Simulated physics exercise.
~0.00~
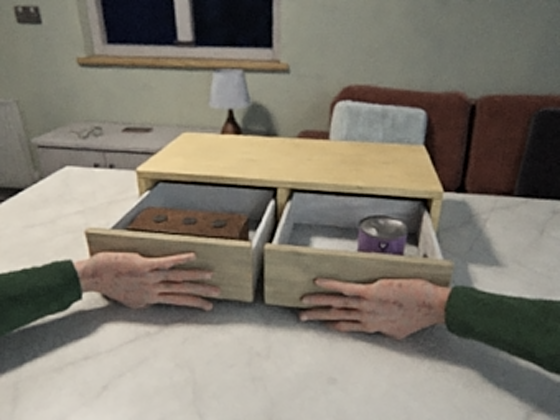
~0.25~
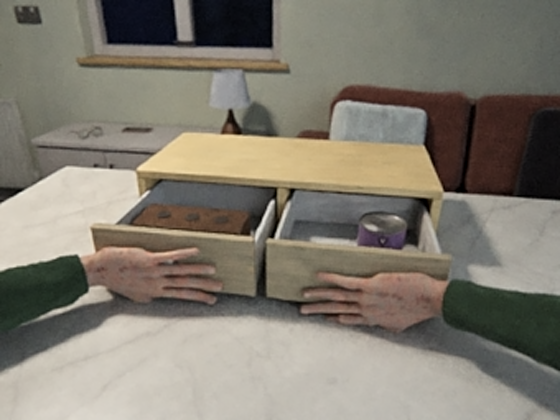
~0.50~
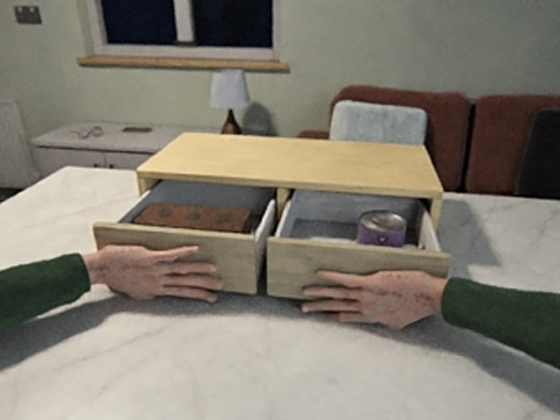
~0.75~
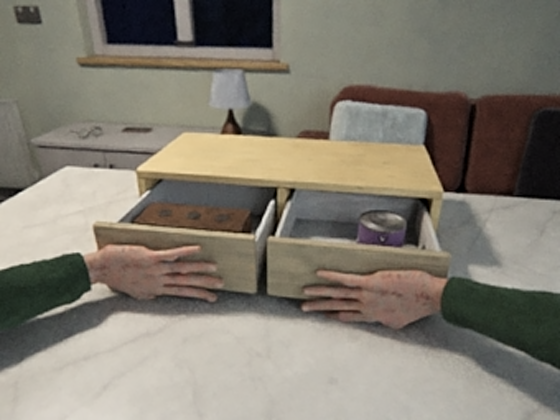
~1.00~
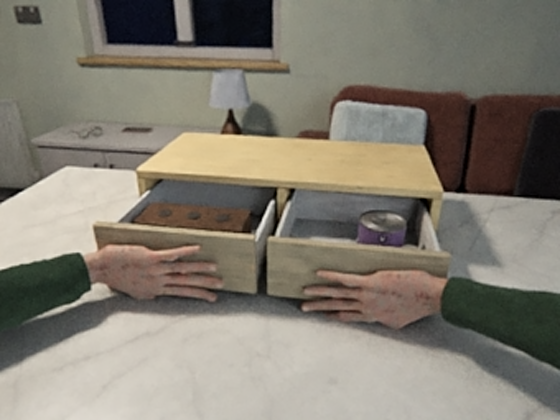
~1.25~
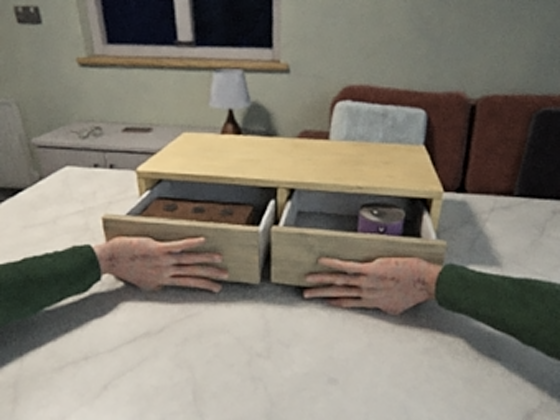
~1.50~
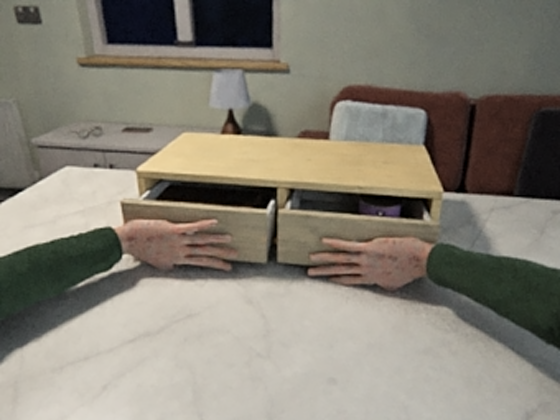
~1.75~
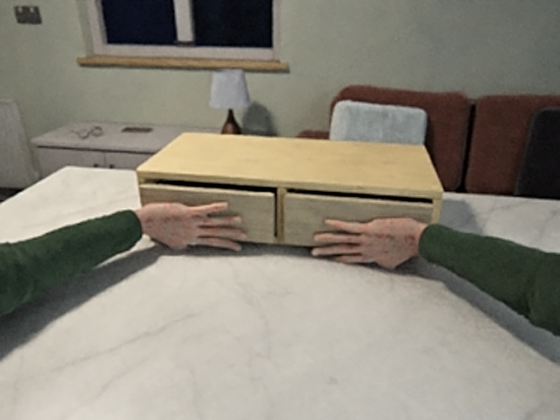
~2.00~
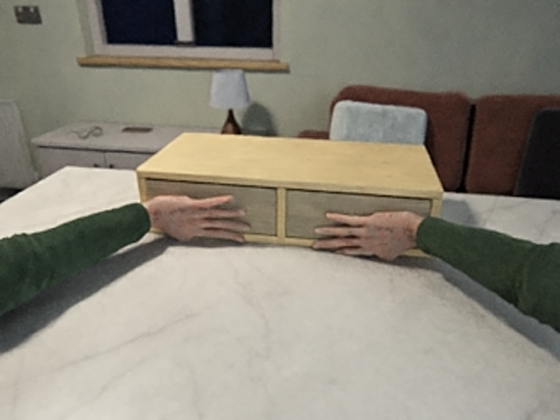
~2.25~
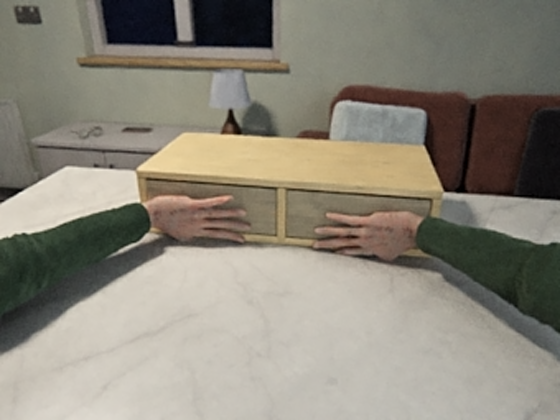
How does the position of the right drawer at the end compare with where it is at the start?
At the start the right drawer is pulled out toward the viewer with the purple pot showing inside. By the end it is farther back, pushed in and closed within the chest.
